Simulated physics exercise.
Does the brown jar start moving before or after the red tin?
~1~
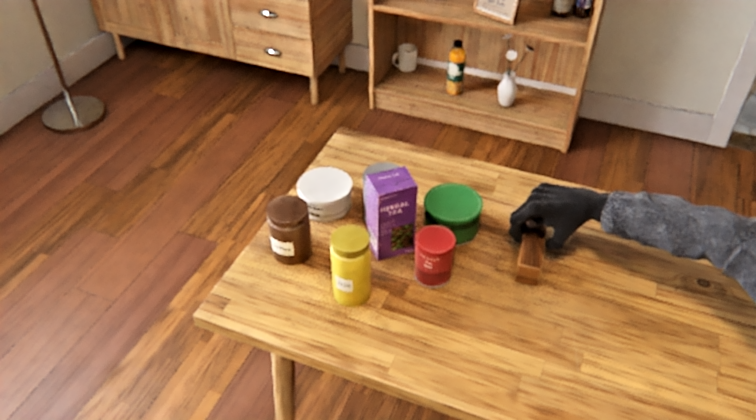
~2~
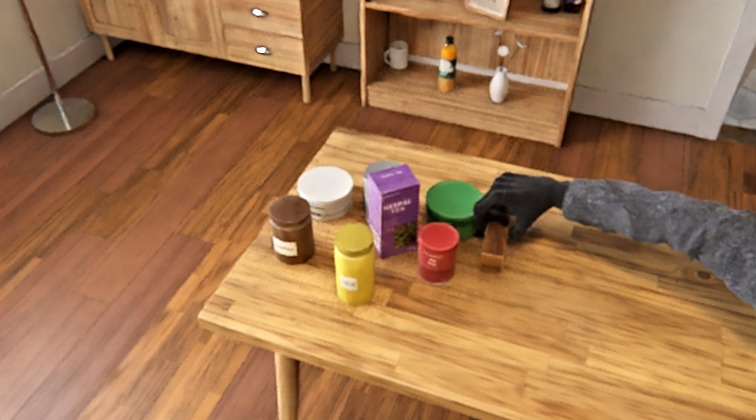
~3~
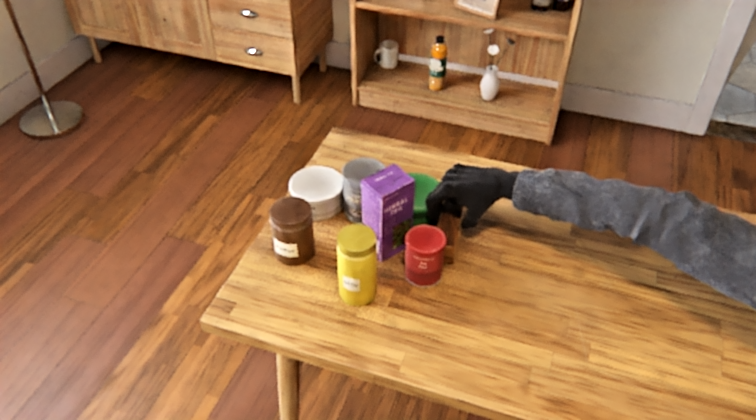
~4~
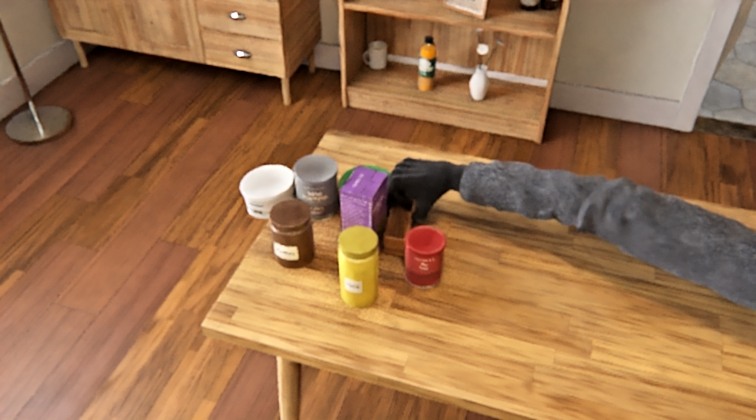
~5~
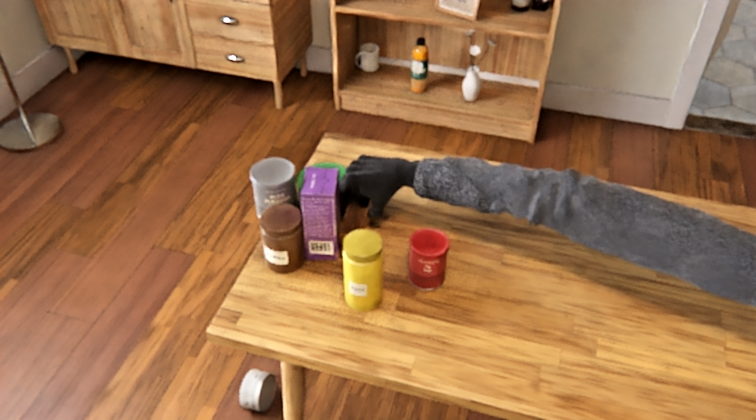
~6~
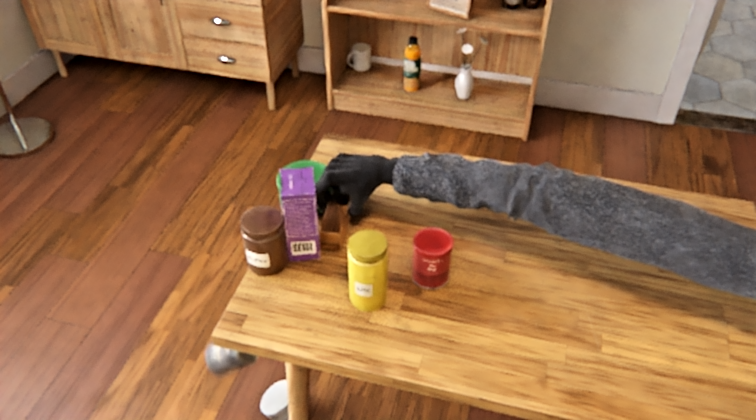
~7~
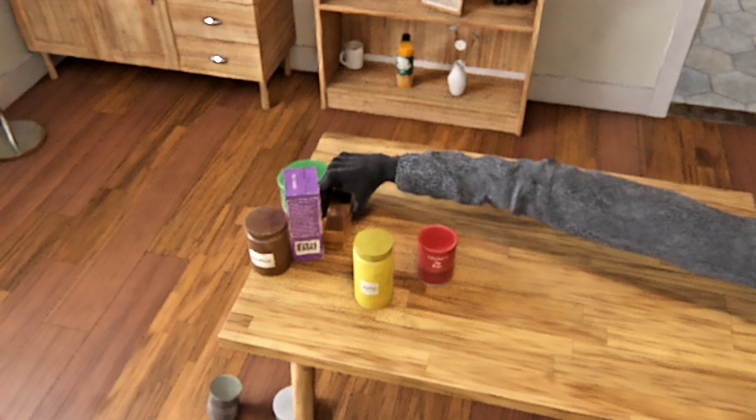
The brown jar starts moving after the red tin. The red tin shifts a little early in the push, while the brown jar stays still until later.
